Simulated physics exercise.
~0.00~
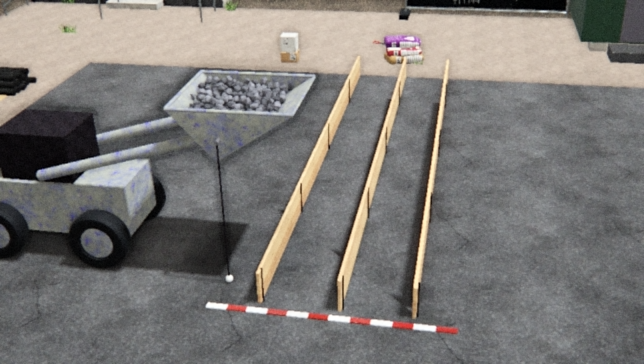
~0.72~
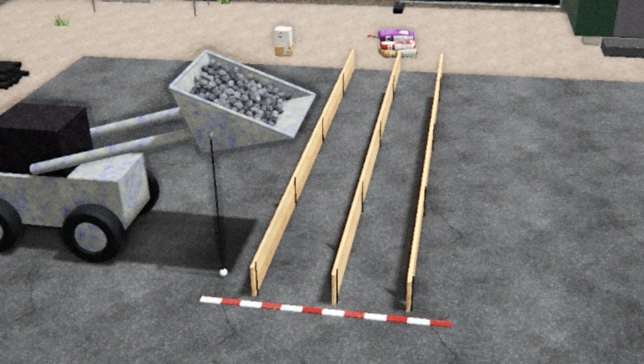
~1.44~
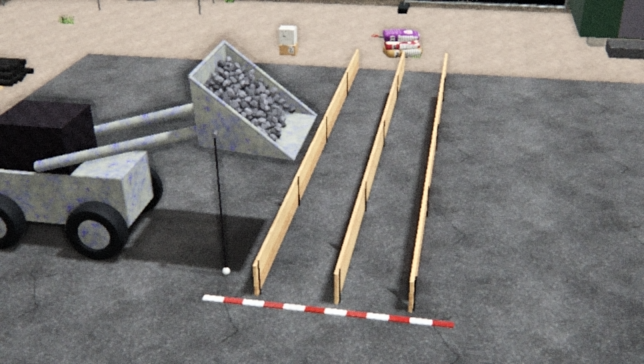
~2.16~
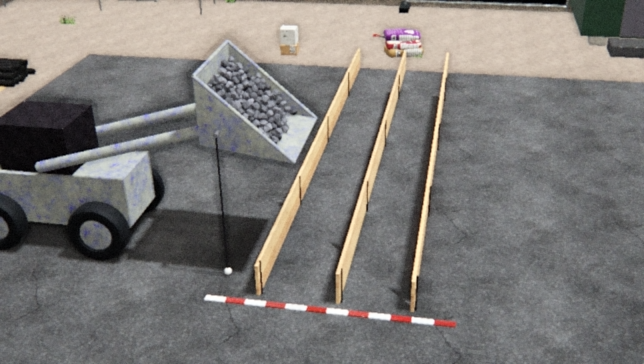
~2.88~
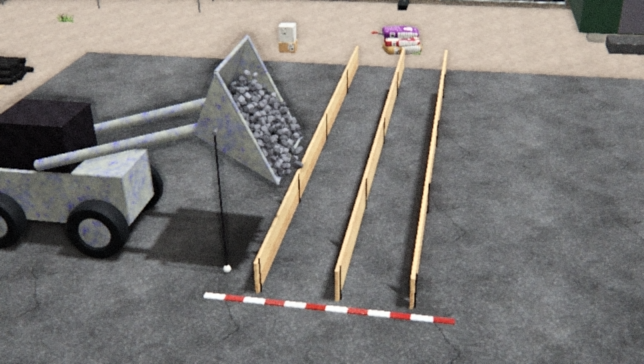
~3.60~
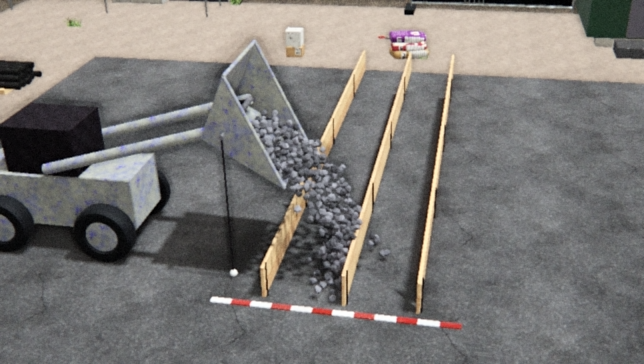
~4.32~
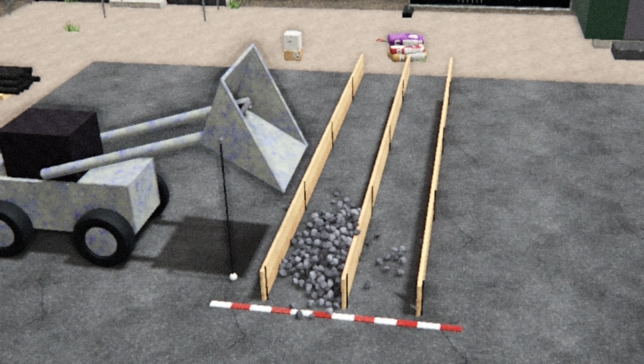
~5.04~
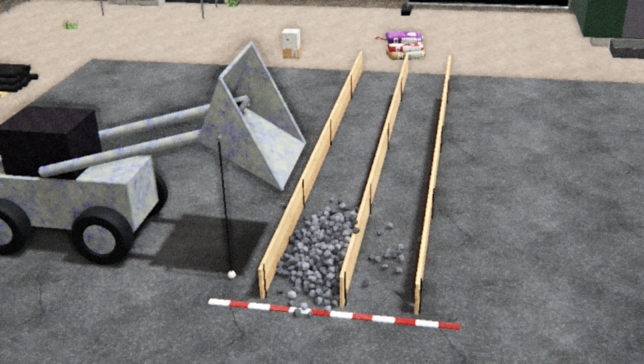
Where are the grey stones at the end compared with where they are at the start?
At the start the stones are heaped in the loader's raised bucket. By the end they lie lower and to the right on the ground, mostly between the left and middle boards, with a few past the middle board.
